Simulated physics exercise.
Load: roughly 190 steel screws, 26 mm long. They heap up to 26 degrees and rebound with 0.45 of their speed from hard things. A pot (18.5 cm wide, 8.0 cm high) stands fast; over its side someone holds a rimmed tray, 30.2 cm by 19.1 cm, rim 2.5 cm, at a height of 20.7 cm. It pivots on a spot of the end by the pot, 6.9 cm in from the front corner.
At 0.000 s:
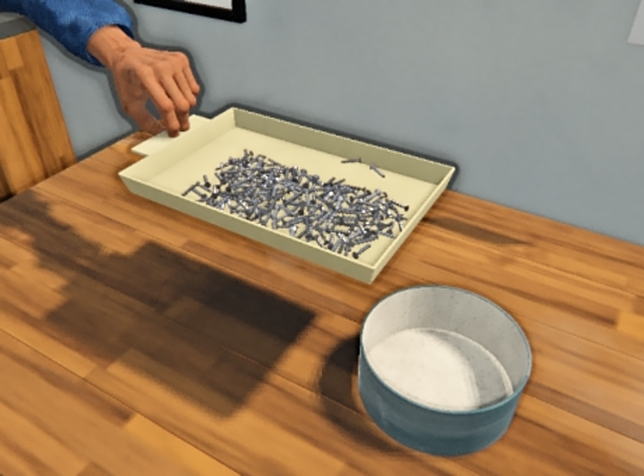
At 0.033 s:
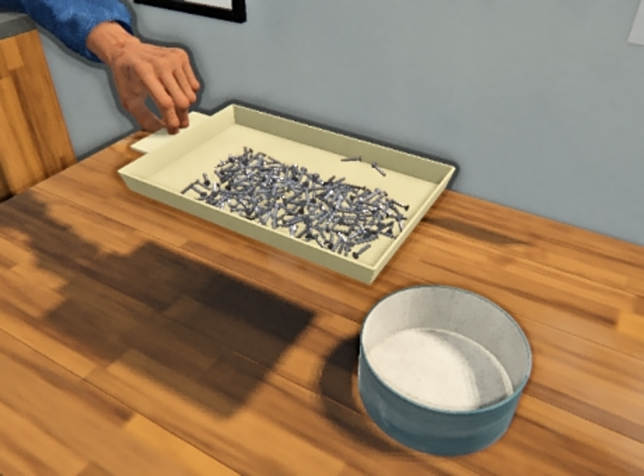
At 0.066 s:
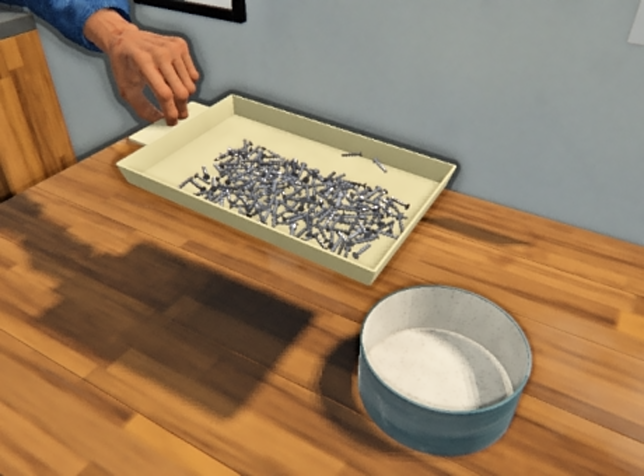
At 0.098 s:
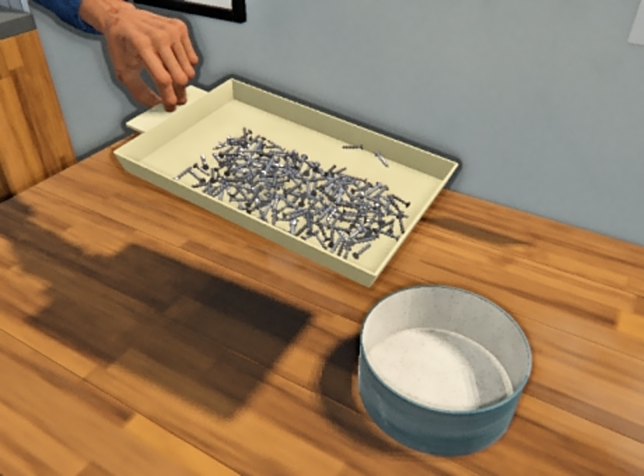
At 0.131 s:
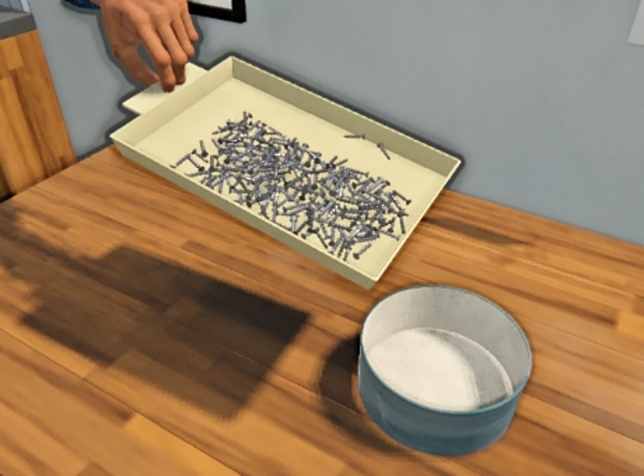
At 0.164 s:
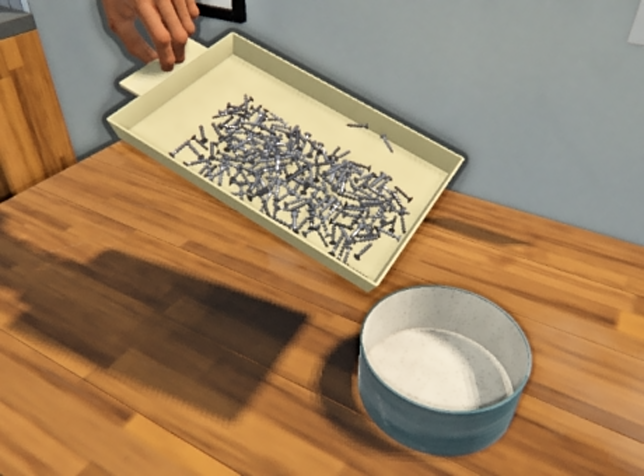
To begin with, a hand holds a cream rimmed tray of small grey screws almost level over a wooden table, beside a round blue pot. The hand then rises, lifting the tray's left end so it slants down to the right, while the screws barely shift and the pot stays still.
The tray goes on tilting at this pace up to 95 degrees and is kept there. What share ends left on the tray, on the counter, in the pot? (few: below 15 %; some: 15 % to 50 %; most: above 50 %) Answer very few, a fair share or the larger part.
Left on the tray: Very few; on the counter: The larger part; in the pot: A fair share.
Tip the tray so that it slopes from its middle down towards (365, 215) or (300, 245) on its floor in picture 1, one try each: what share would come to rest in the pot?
About 85 and 10 per cent.
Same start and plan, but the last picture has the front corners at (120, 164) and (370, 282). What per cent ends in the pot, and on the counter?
Pot 10, counter 90.
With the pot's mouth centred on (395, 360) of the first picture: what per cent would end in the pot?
About 85 per cent.
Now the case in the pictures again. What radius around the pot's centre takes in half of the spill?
Some 16 cm.
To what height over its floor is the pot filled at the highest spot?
About 1.5 cm.
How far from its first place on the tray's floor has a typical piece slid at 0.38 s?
Some 3 cm.
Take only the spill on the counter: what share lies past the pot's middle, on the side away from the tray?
About 70 per cent.
After 0.38 s, tilt 59 degrees; the tray holds 100 %, the pot 0 %.
Then, at 0.52 s, tilt 84 degrees; the tray holds 90 %, the pot 0 %.
After 0.79 s, tilt 95 degrees; the tray holds 0 %, the pot 30 %.
In the end, at 2.2 s, tray 0 %, counter 70 %, pot 30 %.
